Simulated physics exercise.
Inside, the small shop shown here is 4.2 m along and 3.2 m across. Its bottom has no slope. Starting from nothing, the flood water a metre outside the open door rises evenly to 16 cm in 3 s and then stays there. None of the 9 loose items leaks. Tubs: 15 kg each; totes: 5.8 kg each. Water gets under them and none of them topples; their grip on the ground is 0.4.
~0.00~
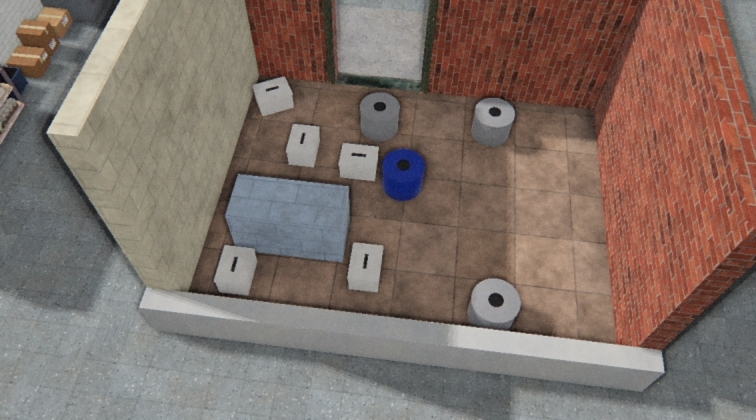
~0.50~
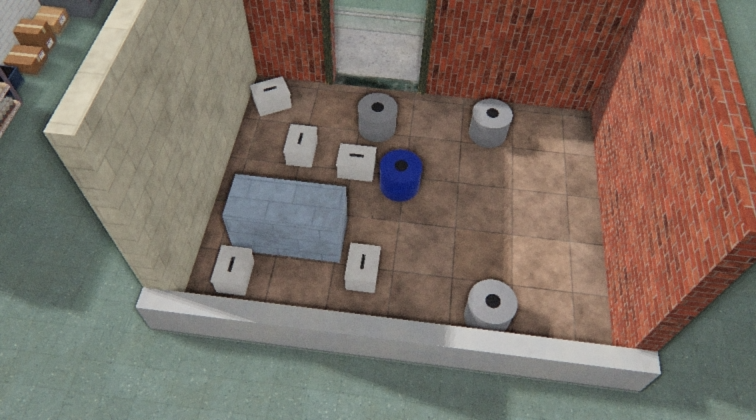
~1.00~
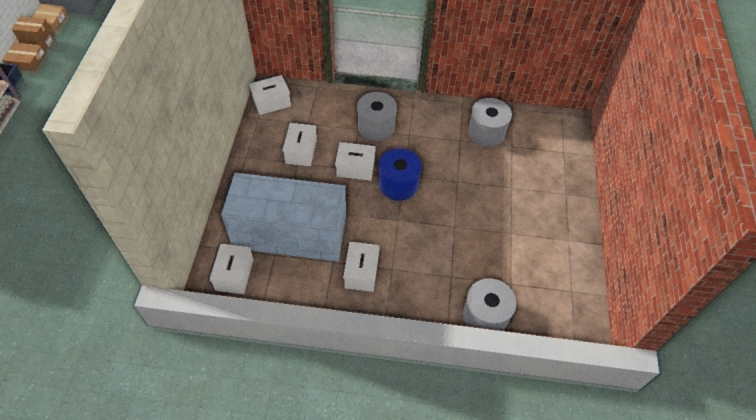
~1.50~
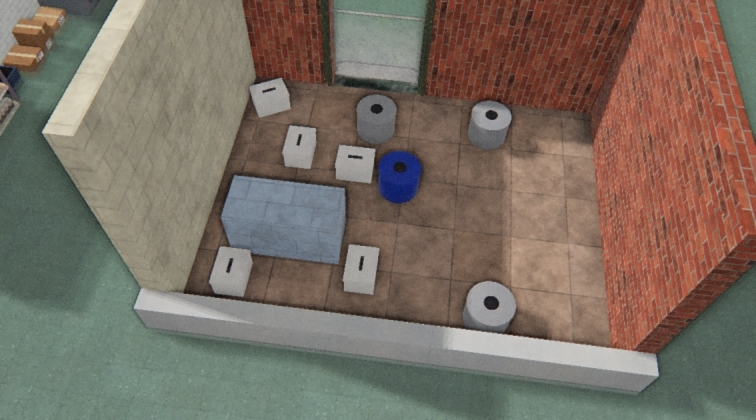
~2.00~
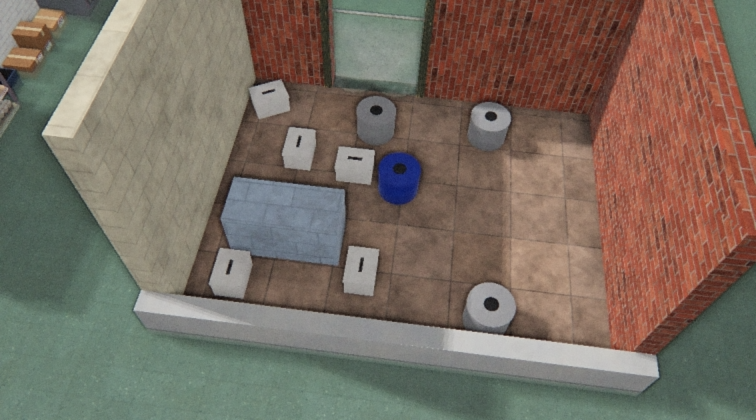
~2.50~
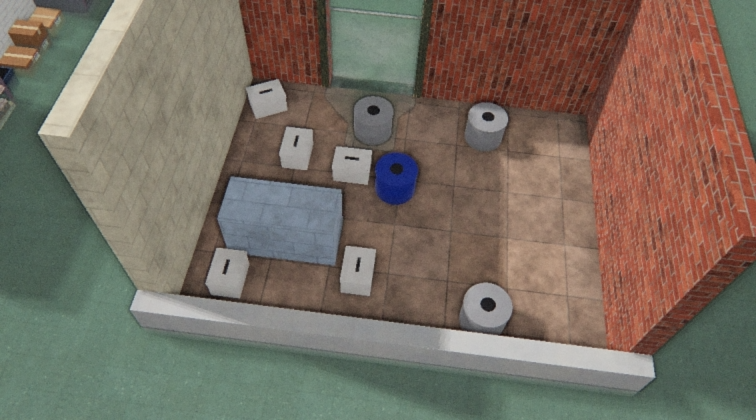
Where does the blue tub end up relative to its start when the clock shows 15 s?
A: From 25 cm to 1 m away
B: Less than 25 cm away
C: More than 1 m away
C.
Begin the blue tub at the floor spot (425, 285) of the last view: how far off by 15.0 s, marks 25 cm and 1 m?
By then it edges a bit.
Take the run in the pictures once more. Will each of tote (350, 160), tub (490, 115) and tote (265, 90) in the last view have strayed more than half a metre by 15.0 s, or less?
Taking them in order: Greater; smaller; greater.
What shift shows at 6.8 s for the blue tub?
It is about 5 cm out of place by then.
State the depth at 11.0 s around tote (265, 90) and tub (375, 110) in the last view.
Depth approx. 8 cm / 9 cm.
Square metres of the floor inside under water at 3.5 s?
About 2.5 m2.
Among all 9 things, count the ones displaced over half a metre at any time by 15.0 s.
7 in all.
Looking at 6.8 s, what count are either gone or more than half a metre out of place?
That would be 2.
After 3.5 s the blue tub is near (397, 169), 0.0 m from its start, aground; 0 afloat.
After 6.8 s the blue tub is near (398, 172), 0.0 m from its start, aground; 1 afloat.
After 11.0 s the blue tub is near (425, 202), 0.5 m from its start, aground; 5 afloat.
After 15.0 s the blue tub is near (466, 292), 1.6 m from its start, afloat; 7 afloat.
